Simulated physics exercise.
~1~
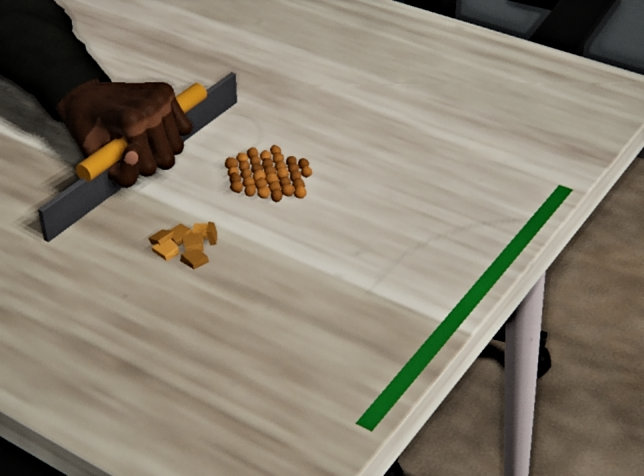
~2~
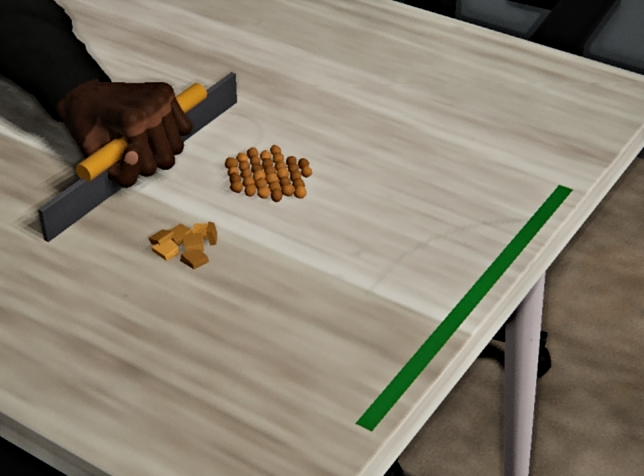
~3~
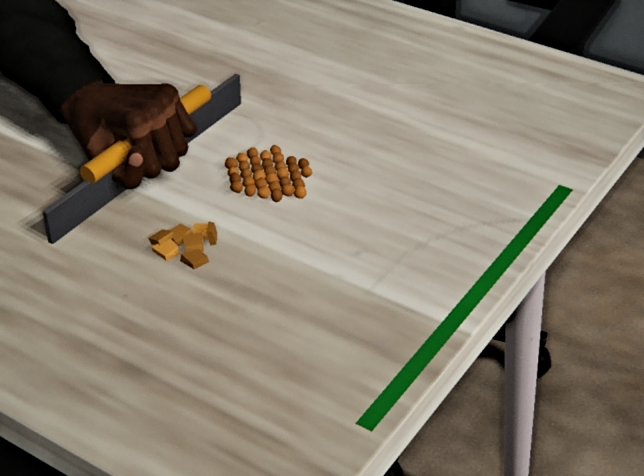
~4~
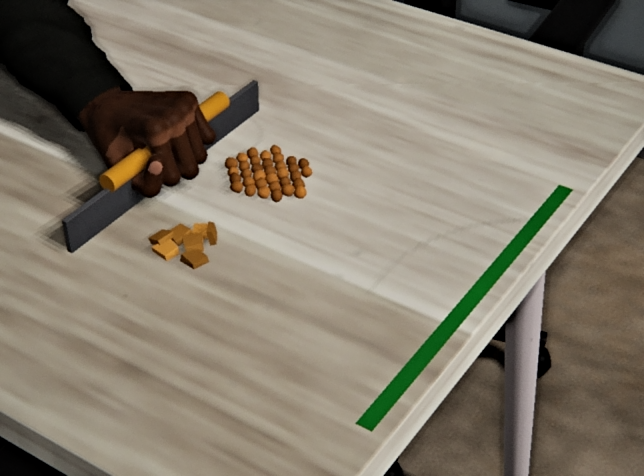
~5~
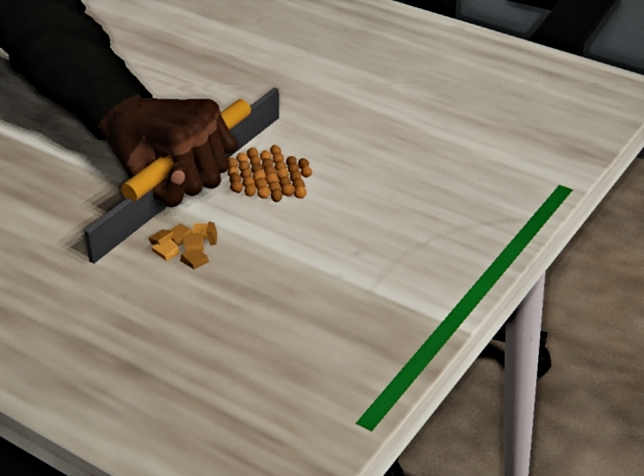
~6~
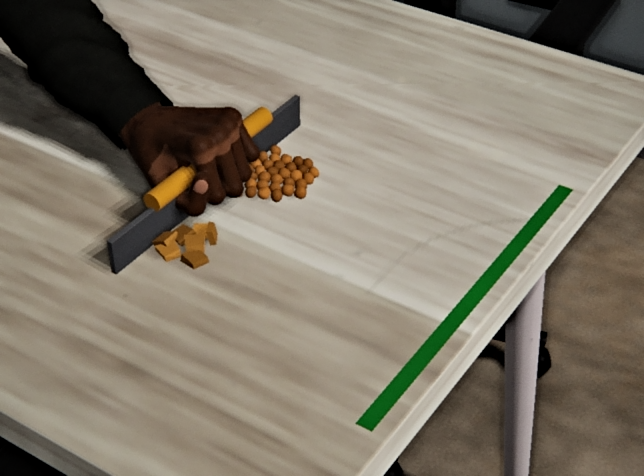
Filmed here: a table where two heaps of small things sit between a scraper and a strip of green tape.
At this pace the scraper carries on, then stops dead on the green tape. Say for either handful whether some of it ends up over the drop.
Outcome: Front handful: Some falls; back handful: Some falls.
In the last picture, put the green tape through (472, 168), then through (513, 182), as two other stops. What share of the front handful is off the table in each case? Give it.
The first line leaves 0 in a hundred off the table, the second 0 in a hundred.
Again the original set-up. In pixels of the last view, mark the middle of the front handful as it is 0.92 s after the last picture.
I'd place its centre close to (315, 296).
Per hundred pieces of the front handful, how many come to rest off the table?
About 90 %.
Then, 0.92 s after the last picture, scraper still moving, near (344, 215); front handful all on the table, its front near (323, 316); back handful all on the table, its front near (424, 231).
Then, 1.85 s after the last picture, scraper stopped at the green tape; front handful about two thirds over the edge; back handful about two thirds over the edge.
Then, 2.13 s after the last picture, scraper stopped at the green tape; front handful most over the edge; back handful about two thirds over the edge.
At rest, scraper stopped at the green tape; front handful most over the edge; back handful about two thirds over the edge.
